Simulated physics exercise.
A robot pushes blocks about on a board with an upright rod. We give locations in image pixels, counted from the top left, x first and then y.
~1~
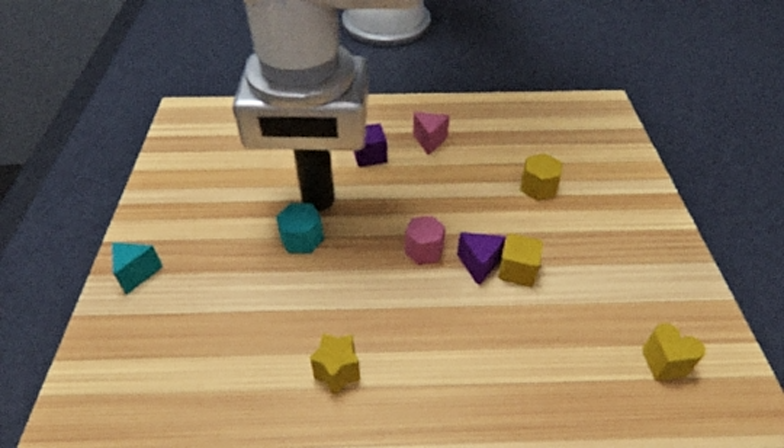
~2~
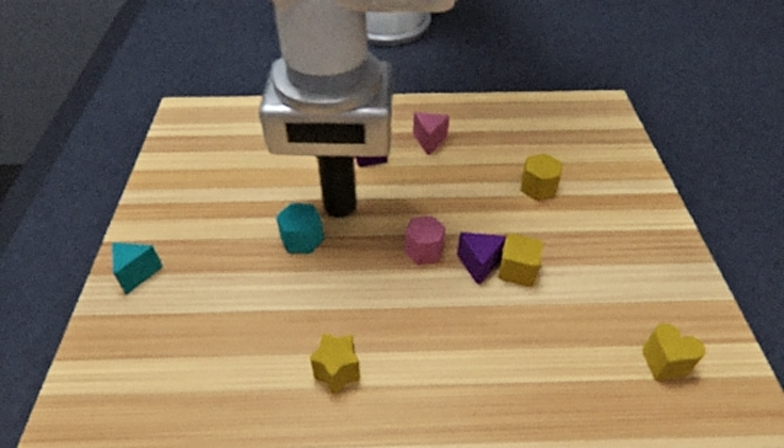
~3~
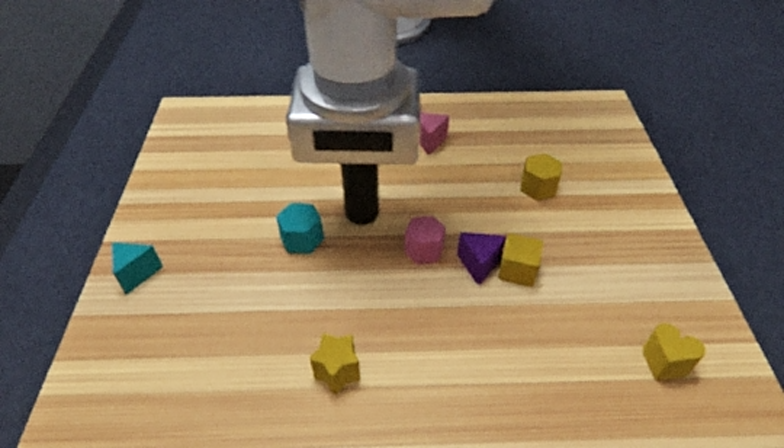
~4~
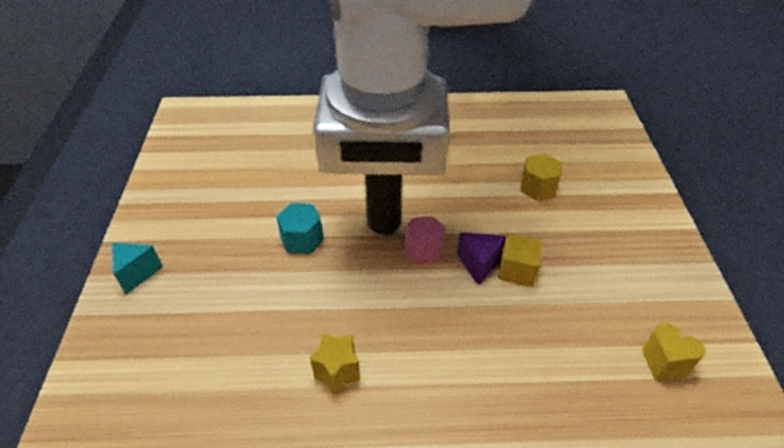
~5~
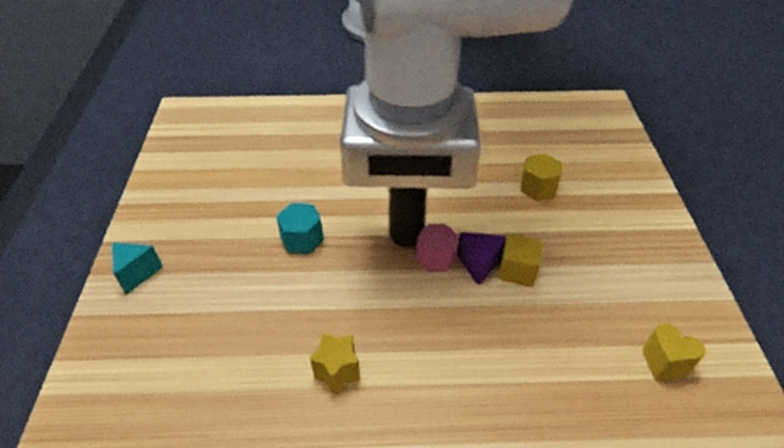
In this clip, a robot arm with a black upright rod moves right and slightly toward the viewer across a wooden board of colored blocks, then nudges the pink six-sided block a short way right, toward the purple three-sided block.
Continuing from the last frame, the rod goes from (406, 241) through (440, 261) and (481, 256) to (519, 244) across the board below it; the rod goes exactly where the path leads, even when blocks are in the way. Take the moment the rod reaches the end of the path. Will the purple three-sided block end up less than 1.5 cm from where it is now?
It seems not.
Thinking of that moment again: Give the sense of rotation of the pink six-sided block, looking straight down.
From above, clockwise.
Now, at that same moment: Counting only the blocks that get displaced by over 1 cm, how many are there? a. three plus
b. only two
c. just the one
That would be a.
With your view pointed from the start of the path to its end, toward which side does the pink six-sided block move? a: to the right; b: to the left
(a)
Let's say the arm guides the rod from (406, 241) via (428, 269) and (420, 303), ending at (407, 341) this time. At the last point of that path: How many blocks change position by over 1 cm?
Count: One.
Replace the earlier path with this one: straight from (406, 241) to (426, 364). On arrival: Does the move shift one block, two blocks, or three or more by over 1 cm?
Going by the path, one block will move.
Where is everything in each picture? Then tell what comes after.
Lower end of the rod (319, 201), tops of blocks, pink six-sided block (426, 229), purple three-sided block (483, 243), yellow square (524, 249), yellow six-sided block (544, 165), in the first picture.
Rod (340, 206), blocks as before, in the second picture.
Rod (362, 213), blocks as before, in the third picture.
Rod (384, 223), blocks as before, in the fourth picture.
Rod (407, 235), pink six-sided block (438, 236), purple three-sided block (483, 243), yellow square (524, 249), yellow six-sided block (544, 165), in the fifth picture.
What follows on the original path. One third of the way, rod (442, 255); pink six-sided block (468, 264), turned 25° clockwise; purple three-sided block (490, 243).
Two thirds of the way, rod (483, 249); pink six-sided block (477, 269), turned 45° clockwise; purple three-sided block (519, 234), turned 20° clockwise; yellow square (544, 254), turned 40° clockwise.
At the end, rod (521, 238); pink six-sided block (477, 269), turned 45° clockwise; purple three-sided block (558, 226), turned 40° clockwise; yellow square (549, 256), turned 55° clockwise; yellow six-sided block not moved.
